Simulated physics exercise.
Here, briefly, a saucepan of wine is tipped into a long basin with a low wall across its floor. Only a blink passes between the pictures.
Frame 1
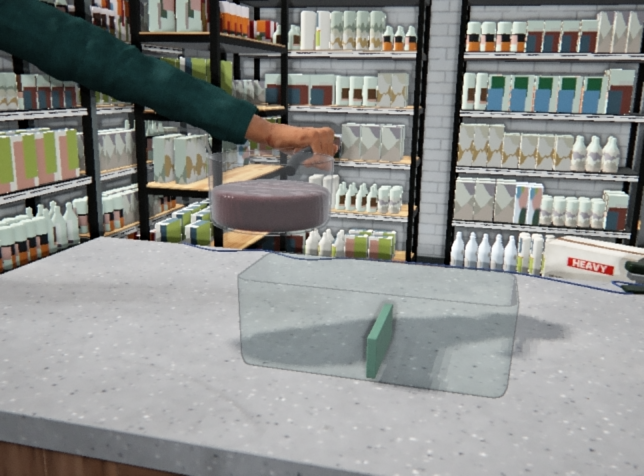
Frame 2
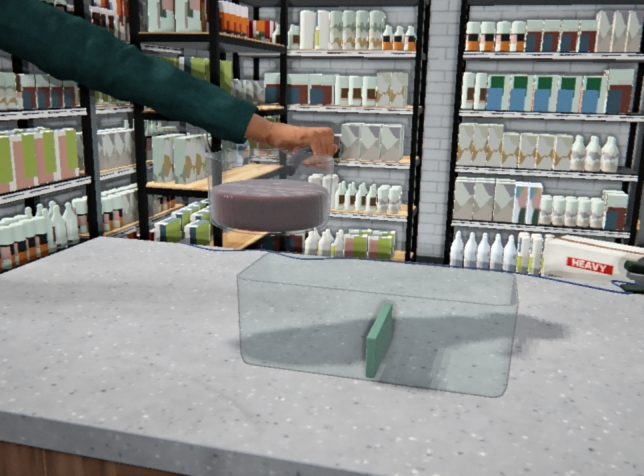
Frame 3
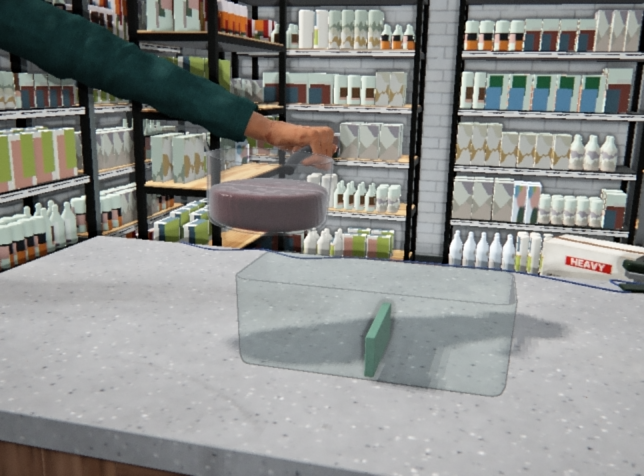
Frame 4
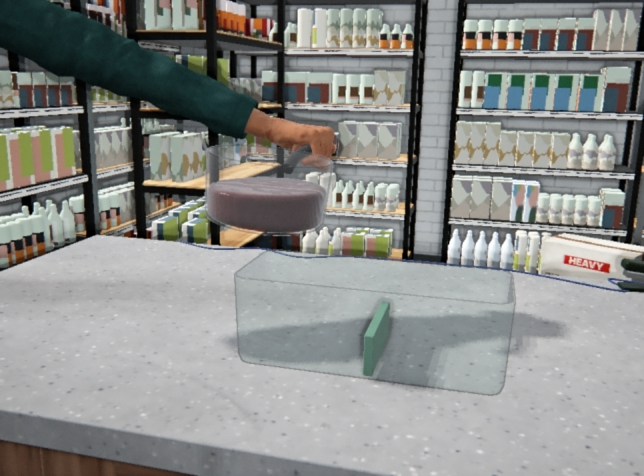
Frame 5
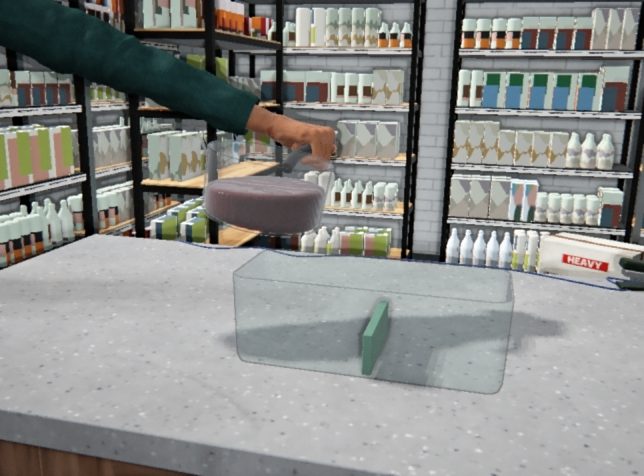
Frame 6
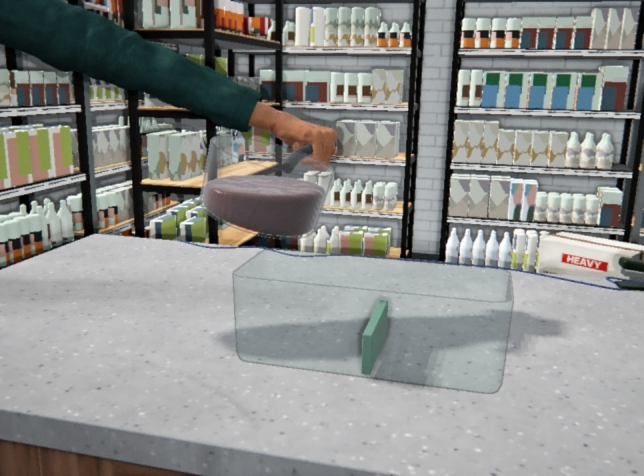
To begin with, an arm in a dark green sleeve holds a clear saucepan of dull purple wine level above a gray counter, behind a long transparent basin with a low green wall inside. The pan then gradually tilts, its right side dipping slightly, while the basin stays still.
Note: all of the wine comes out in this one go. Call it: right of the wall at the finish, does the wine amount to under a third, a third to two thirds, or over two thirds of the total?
Under a third of the total.
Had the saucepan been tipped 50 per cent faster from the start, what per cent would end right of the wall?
Near 5 %.
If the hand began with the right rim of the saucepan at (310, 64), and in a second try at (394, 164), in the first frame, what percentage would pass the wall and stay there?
The first start yields 5 per cent, the second 90 per cent.
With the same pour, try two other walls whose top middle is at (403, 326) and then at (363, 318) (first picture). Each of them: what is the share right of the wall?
Try 1: Some 5 %; try 2: 30 %.
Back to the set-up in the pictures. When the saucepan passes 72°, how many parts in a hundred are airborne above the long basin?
Some 25 per cent, I'd say.
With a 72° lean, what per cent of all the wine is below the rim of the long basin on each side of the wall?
The left part 10 per cent, the right part 0.
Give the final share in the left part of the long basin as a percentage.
Near 95 %.
A moment on, the saucepan is tipped part way and 67 per cent is still to pour, 8 is left of the wall and 0 right of it.
Next, the saucepan is tipped right over and 17 per cent is still to pour, 72 is left of the wall and 3 right of it.
Then the saucepan is tipped right over and 2 per cent is still to pour, 91 is left of the wall and 5 right of it.
Later the saucepan is tipped right over and 0 per cent is still to pour, 94 is left of the wall and 5 right of it.
Finally, 94 per cent lies left of the wall, 5 right of it and 1 outside.
